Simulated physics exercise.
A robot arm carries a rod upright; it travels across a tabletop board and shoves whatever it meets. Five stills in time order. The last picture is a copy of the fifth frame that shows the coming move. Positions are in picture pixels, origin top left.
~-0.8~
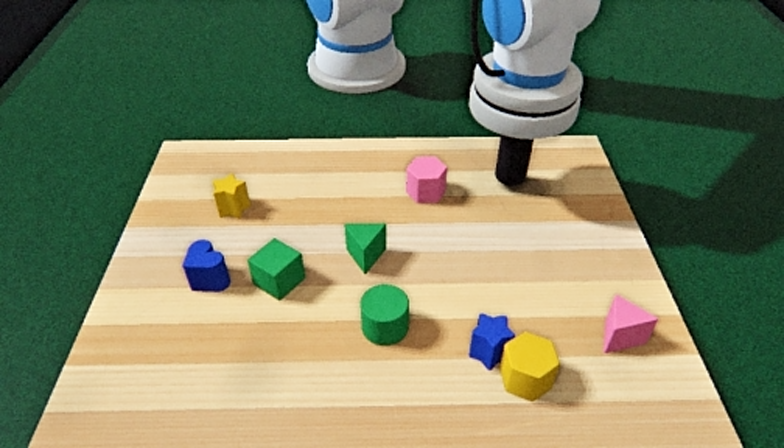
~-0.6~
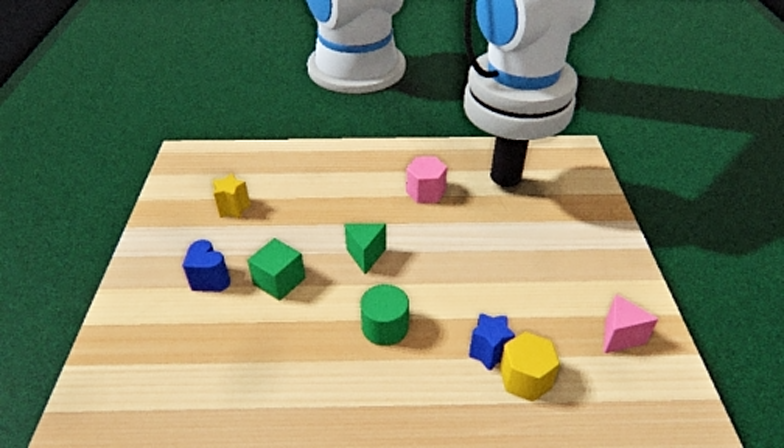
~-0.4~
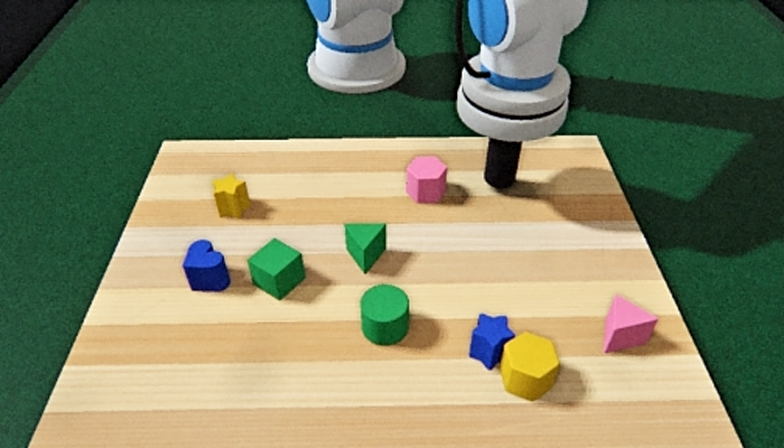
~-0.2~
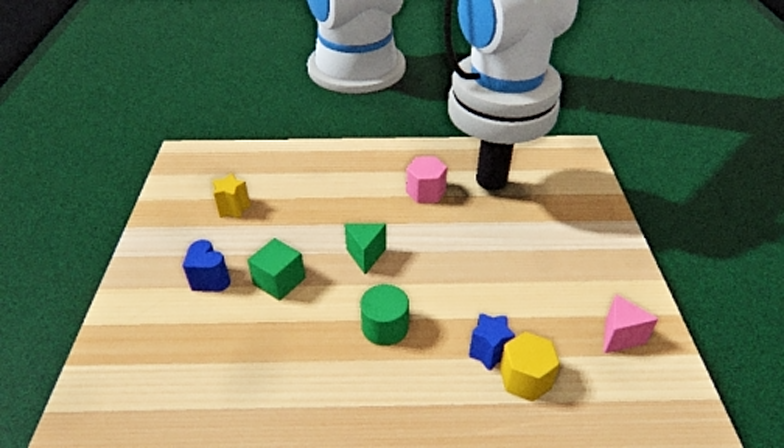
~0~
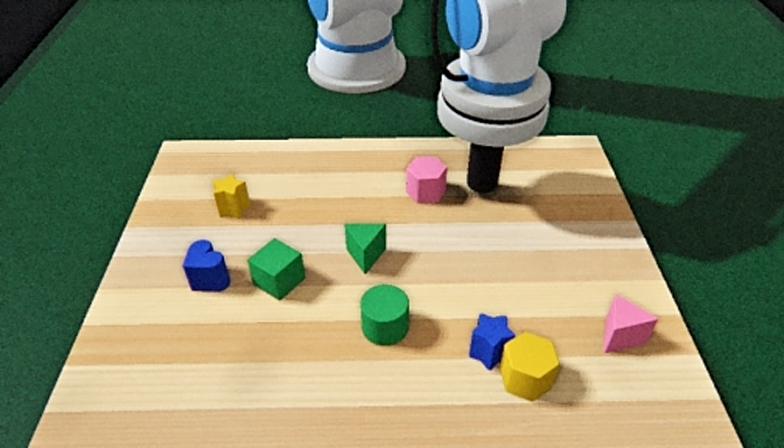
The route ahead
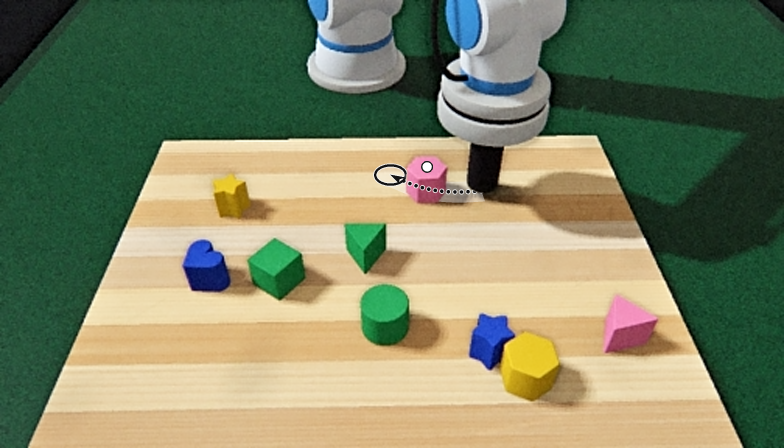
A light wooden board on a green surface is seen from above at an angle by a still camera. A yellow star, blue heart, green cube, green triangle and green cylinder lie left and centre, a pink hexagon at the back, and a blue star, yellow hexagon and pink triangle at right. A white-and-blue robot arm slides its black rod slowly left, nearer the unmoving pink hexagon.
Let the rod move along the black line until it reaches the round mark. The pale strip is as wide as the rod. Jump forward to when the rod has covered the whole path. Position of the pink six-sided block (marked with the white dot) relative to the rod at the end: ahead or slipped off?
Slipped clear.
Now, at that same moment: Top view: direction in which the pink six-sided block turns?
It makes a counterclockwise turn.
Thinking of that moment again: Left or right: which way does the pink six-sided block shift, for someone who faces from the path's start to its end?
It's set to shift left.
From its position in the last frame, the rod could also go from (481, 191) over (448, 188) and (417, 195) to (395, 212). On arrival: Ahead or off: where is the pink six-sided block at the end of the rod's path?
It is no longer ahead.
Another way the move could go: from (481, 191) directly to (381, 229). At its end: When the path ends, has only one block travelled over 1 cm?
I believe so.
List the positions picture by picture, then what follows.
In the first frame, rod tip (510, 177); block tops, pink six-sided block (427, 167).
In the second frame, rod (506, 178); blocks unchanged.
In the third frame, rod (499, 180); blocks unchanged.
In the fourth frame, rod (491, 182); blocks unchanged.
In the fifth frame, rod (482, 184); pink six-sided block (427, 167).
Path on the board, from (481, 191) through (449, 192) and (417, 186) to (391, 175); the dot is on the pink six-sided block.
The first path, step by step. One third of the way, rod (449, 185); pink six-sided block (414, 167).
Two thirds of the way, rod (417, 180); pink six-sided block (383, 166), turned 25° anticlockwise.
At the end, rod (391, 168); pink six-sided block (367, 165), turned 75° anticlockwise.
